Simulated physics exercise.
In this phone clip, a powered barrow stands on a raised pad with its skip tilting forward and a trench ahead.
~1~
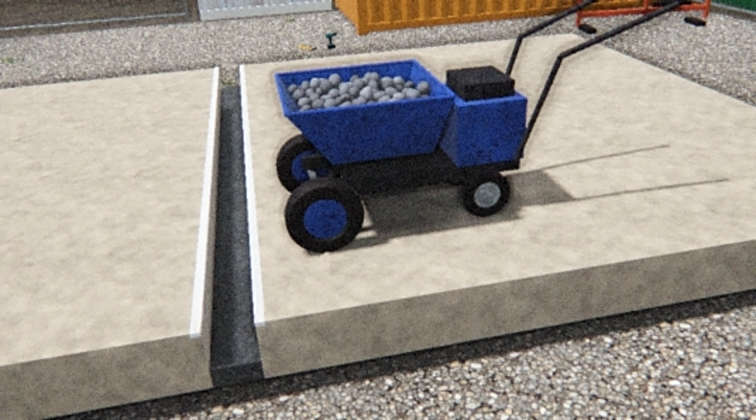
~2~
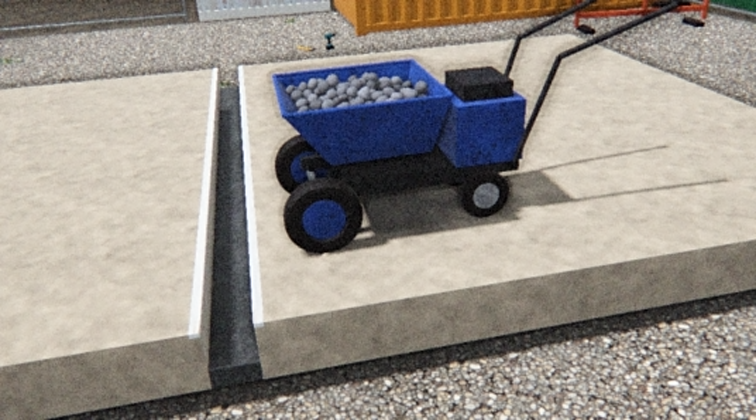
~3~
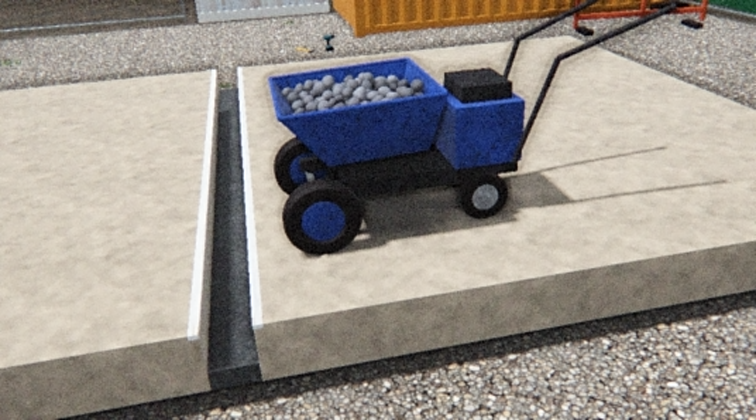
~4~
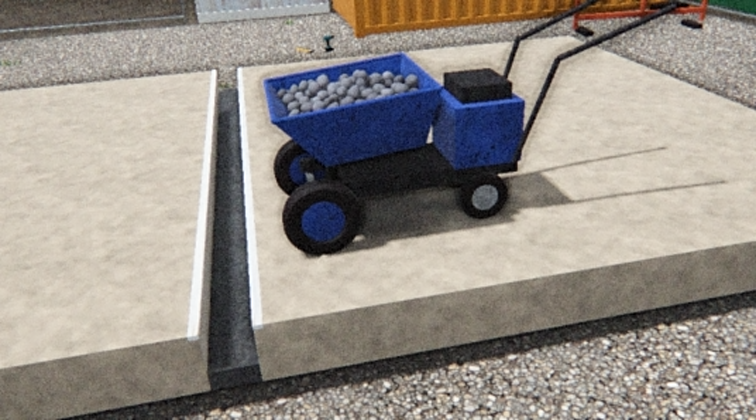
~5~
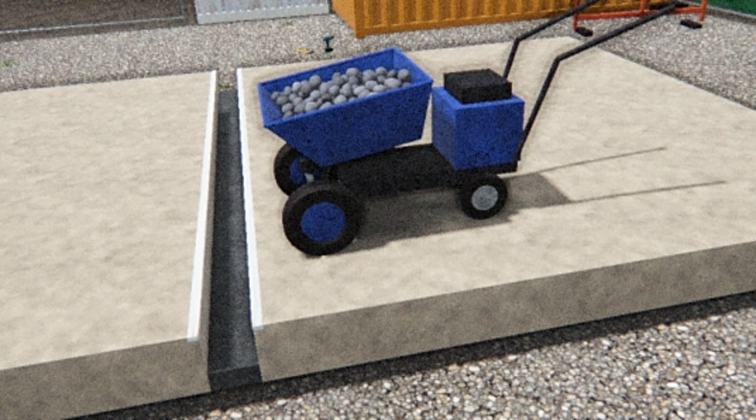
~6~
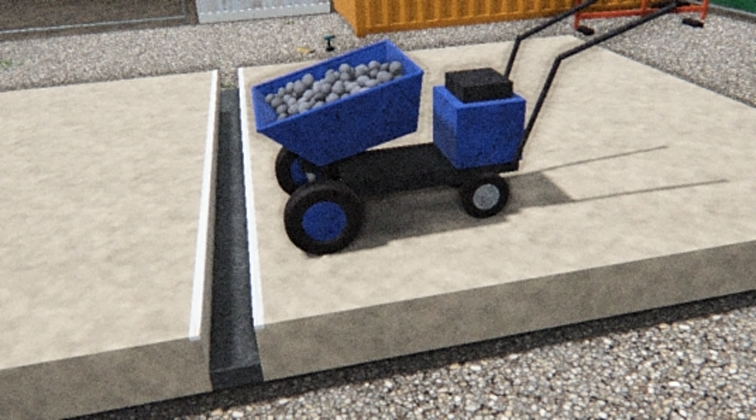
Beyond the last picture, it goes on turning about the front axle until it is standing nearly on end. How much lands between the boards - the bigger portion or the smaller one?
The smaller portion lands there.
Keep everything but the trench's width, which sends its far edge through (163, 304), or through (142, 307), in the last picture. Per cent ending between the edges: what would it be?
About 70 and 90 per cent.
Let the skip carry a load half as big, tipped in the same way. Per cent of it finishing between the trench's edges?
30 per cent or thereabouts.
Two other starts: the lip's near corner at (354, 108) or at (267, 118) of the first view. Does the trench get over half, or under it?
The bulk, then a minority.
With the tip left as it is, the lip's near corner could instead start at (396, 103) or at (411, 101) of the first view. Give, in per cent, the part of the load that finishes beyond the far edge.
Roughly 0 and 0 %.
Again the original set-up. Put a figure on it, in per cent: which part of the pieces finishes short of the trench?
Roughly 0 per cent of the load.
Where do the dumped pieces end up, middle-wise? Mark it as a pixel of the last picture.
Somewhere around (179, 237) in the final view.
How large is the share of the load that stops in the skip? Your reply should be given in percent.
About 0 %.
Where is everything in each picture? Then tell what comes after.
Lip of the skip at (287, 115), level; top of the load at (362, 98), round cobbles; first edge of the trench at (257, 286); far edge at (198, 296), the trench under half as wide as the skip, and about as deep as wide, in the first frame.
Lip of the skip at (284, 117), level; top of the load at (360, 98), in the second frame.
Lip of the skip at (280, 120), tipped barely; top of the load at (356, 98), in the third frame.
Lip of the skip at (274, 122), tipped barely; top of the load at (361, 86), in the fourth frame.
Lip of the skip at (266, 127), tipped a little; top of the load at (371, 89), in the fifth frame.
Lip of the skip at (259, 131), tipped a little; top of the load at (363, 84); first edge of the trench at (257, 289); far edge at (197, 298), in the sixth frame.
Soon after the last picture, skip tipped well over; all in the skip.
A little later, skip tipped steeply; most in the skip; a small part beyond it; a small part falling.
Later still, skip tipped right over; about a quarter in the skip; a small part in or heaped over the trench; about two thirds beyond it.
By the end, skip tipped right over; a stray few in the skip; about a third in or heaped over the trench; about two thirds beyond it.
